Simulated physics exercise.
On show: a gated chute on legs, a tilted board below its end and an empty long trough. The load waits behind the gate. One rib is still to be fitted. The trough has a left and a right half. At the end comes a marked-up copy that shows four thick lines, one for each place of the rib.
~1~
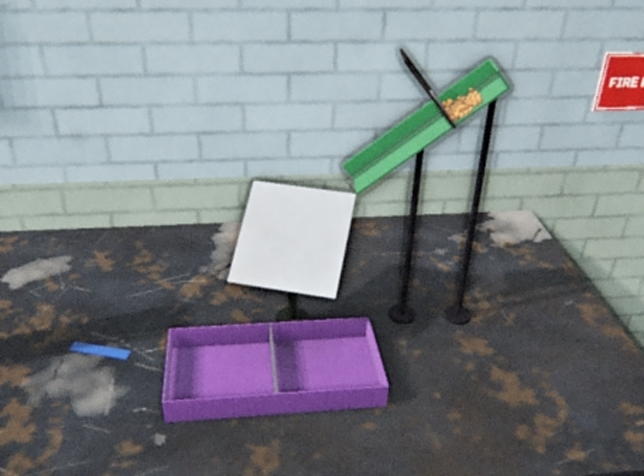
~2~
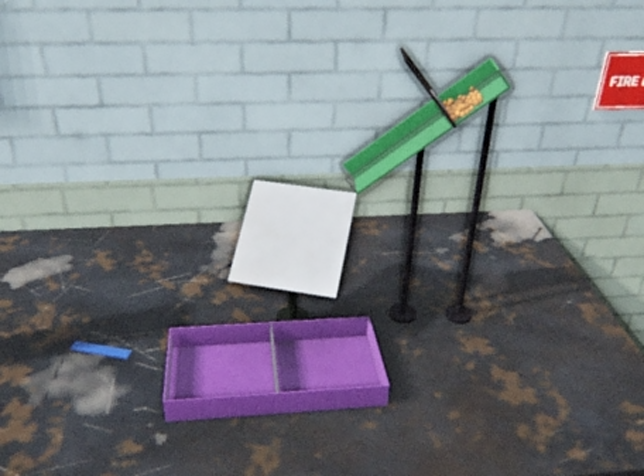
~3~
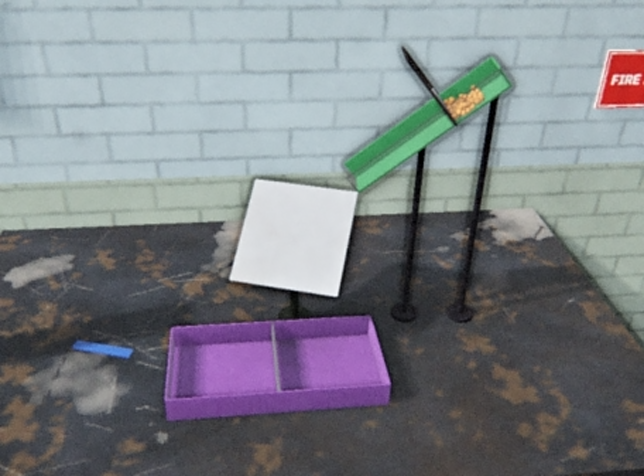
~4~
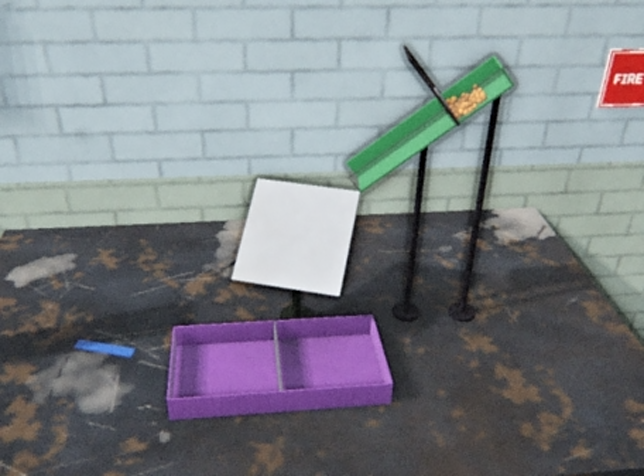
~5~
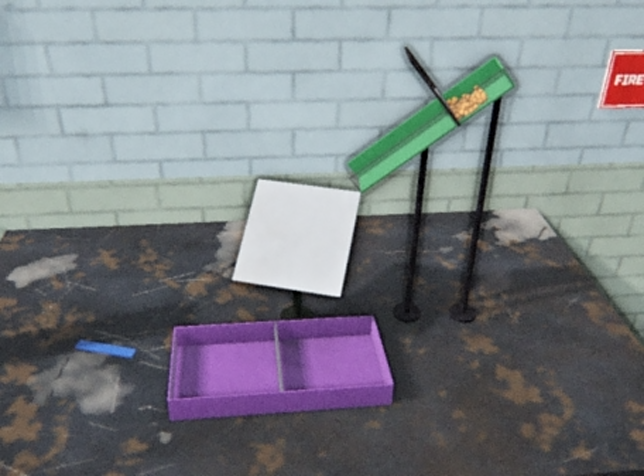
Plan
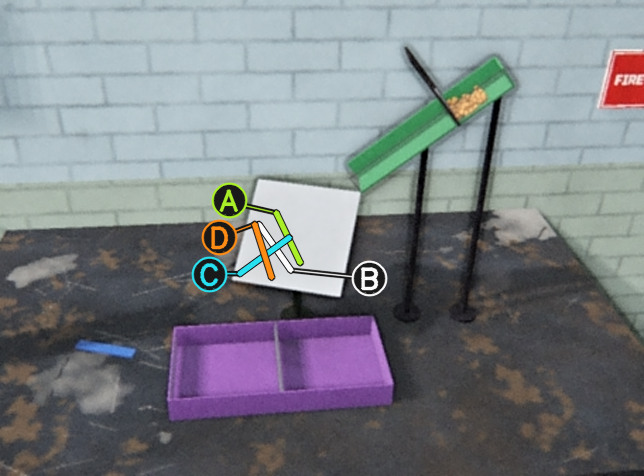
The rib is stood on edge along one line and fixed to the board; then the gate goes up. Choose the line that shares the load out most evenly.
I would pick line D.
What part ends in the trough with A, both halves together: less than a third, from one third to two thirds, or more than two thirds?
It is more than two thirds.
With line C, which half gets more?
More lands on the left.
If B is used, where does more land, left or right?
The right half.
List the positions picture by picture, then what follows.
Load behind the gate at (462, 108), roasted chickpeas; lip of the chute at (356, 187), sloping fairly steeply, in the first frame.
Middle of the board at (293, 236), tilted fairly steeply; middle of its low edge at (281, 289); of its high edge at (305, 187), in the second frame.
Front corners of the trough at (165, 400) and (390, 384); front end of its middle wall at (280, 392); gate still shut at (437, 97), in the third frame.
Middle of the load at (466, 105); lip at (360, 185), in the fourth frame.
Middle of the load at (467, 106); lip at (360, 185), in the fifth frame.
On the marked copy, line A from (276, 212) to (300, 262); line B from (258, 224) to (290, 270); line C from (289, 237) to (239, 273); line D from (254, 224) to (271, 277).
With A, of what is caught, a small part in the left half, nearly all in the right.
With B, of what is caught, a small part in the left half, most in the right.
With C, of what is caught, nearly all in the left half, a small part in the right.
With D, of what is caught, about half in the left half, about half in the right.
